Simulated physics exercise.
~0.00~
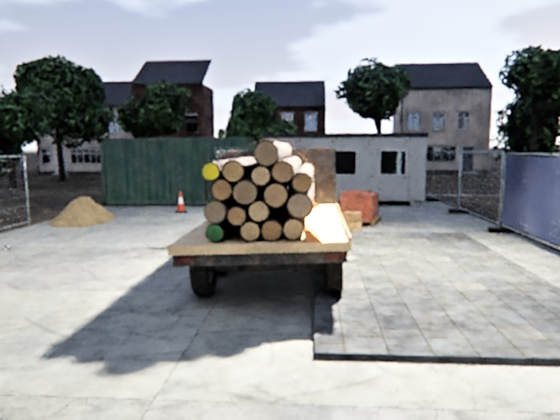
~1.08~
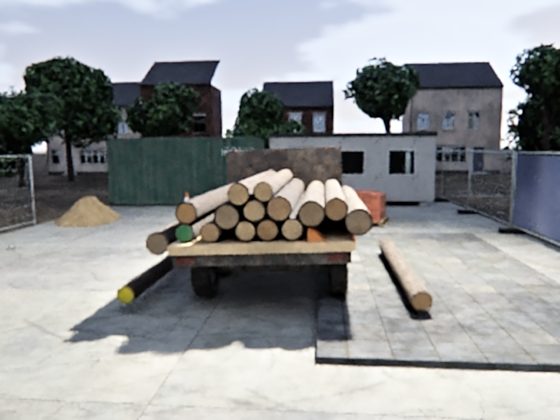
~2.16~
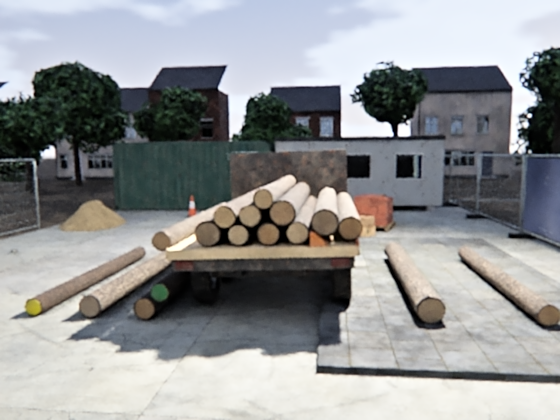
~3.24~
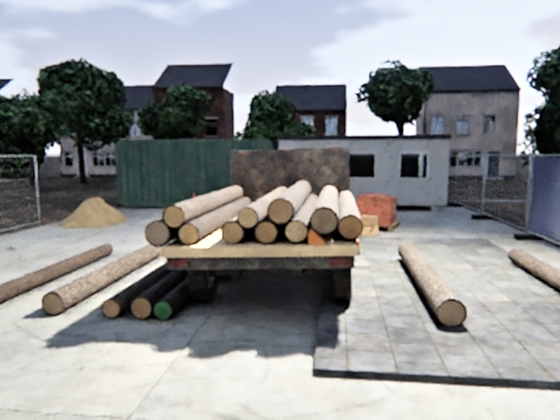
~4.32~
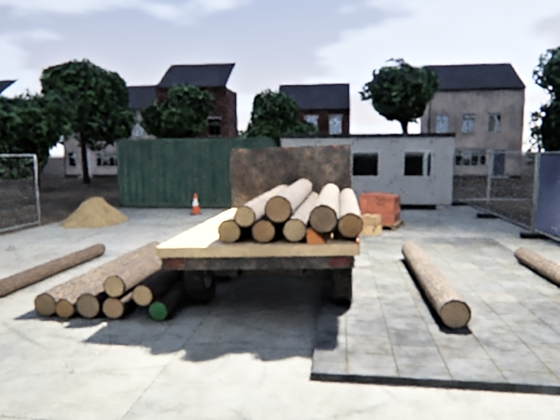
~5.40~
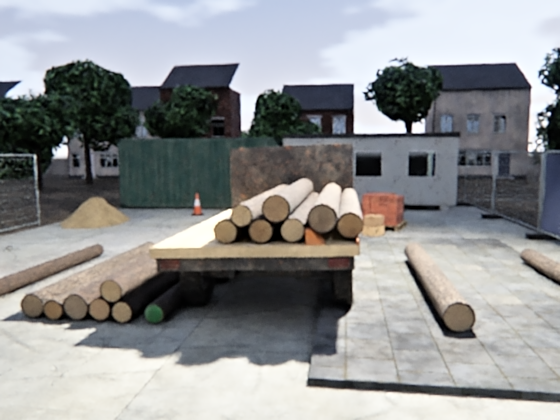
A stack of timber poles, one with a yellow end and one with a green end, sits on a parked trailer in a paved yard, then slumps and spreads across the deck. The yellow-ended pole drops off the left side while another lands on the paving to the right. More poles roll off both sides, and the green-ended one falls to the left. Others follow it down and gather beside the trailer. Finally, a small pile remains on the deck, with the green-ended pole on the ground at the left.
